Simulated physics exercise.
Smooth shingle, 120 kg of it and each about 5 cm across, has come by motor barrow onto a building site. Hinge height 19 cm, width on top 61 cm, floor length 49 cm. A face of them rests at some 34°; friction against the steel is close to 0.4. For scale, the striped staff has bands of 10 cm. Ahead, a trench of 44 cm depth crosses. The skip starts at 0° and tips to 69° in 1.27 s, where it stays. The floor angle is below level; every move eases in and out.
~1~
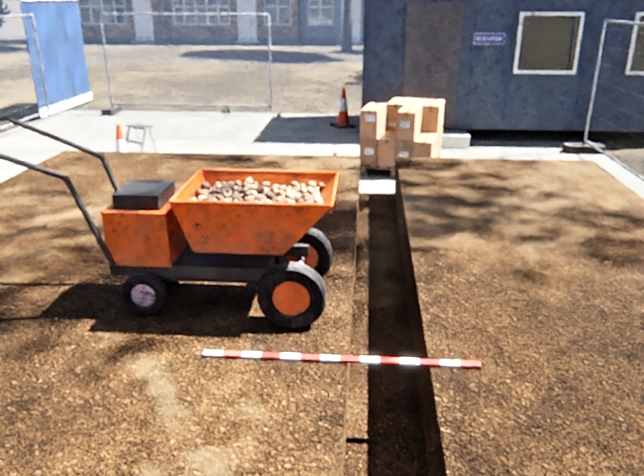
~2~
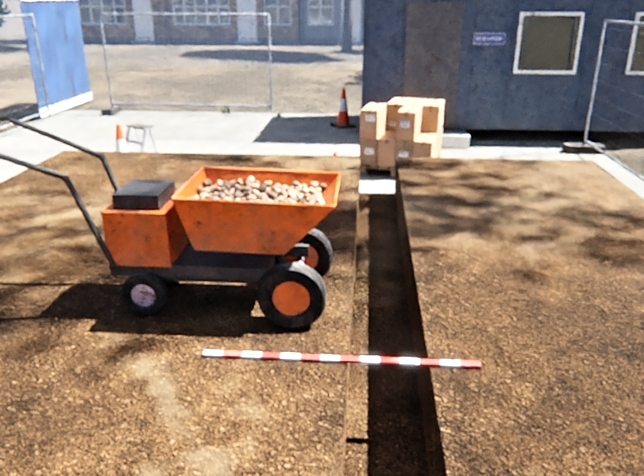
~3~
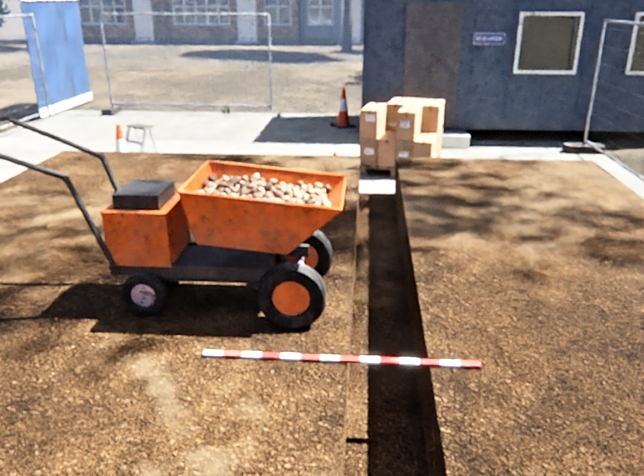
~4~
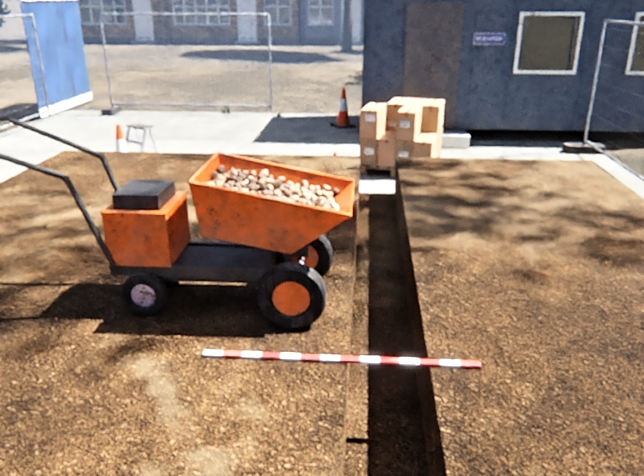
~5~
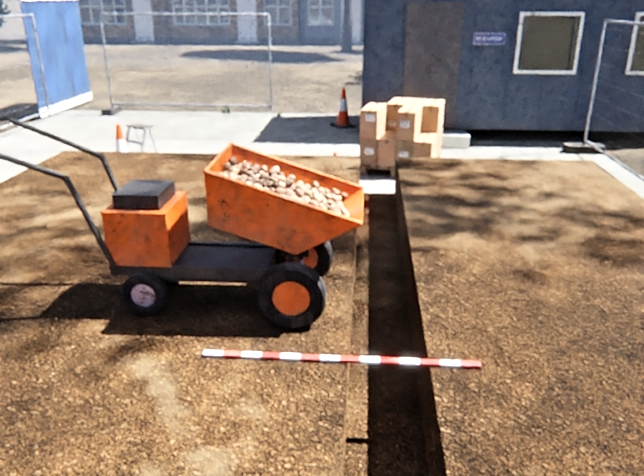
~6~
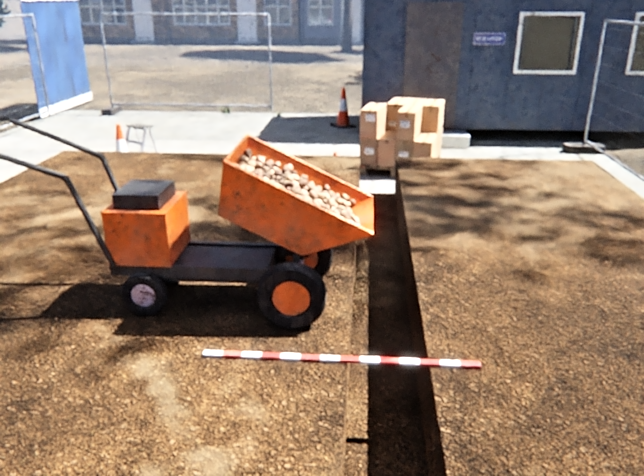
Orange motor barrow's skip of smooth stones tilting steadily forward to the right beside a narrow trench, its wheels staying still.
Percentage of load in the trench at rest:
41 %.
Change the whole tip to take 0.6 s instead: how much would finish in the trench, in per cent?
Close to 30 per cent then.
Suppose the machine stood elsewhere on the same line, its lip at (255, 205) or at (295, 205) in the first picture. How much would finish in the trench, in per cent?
Result: Close to 95 then close to 95 per cent.
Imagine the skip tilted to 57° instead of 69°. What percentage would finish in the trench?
Trench share: Approx. 50%.
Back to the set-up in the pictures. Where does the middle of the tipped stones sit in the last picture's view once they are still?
Somewhere near pixel (438, 304).
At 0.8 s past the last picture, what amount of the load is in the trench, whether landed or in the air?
Approx. 10 % of the load.
Then, 0.4 s after the last picture the floor is at 58°, 100 % in the skip; the foremost stones are at (395, 261).
Then, 0.8 s after the last picture the floor is at 69°, 53 % in the skip, 12 % in the trench, 35 % past the trench; the foremost stones are at (488, 311).
Then, 1.2 s after the last picture the floor is at 69°, 18 % in the skip, 24 % in the trench, 58 % past the trench; the foremost stones are at (568, 307).
Then, 3.1 s after the last picture the floor is at 69°, 0 % in the skip, 41 % in the trench, 59 % past the trench; the foremost stones are at (621, 303).
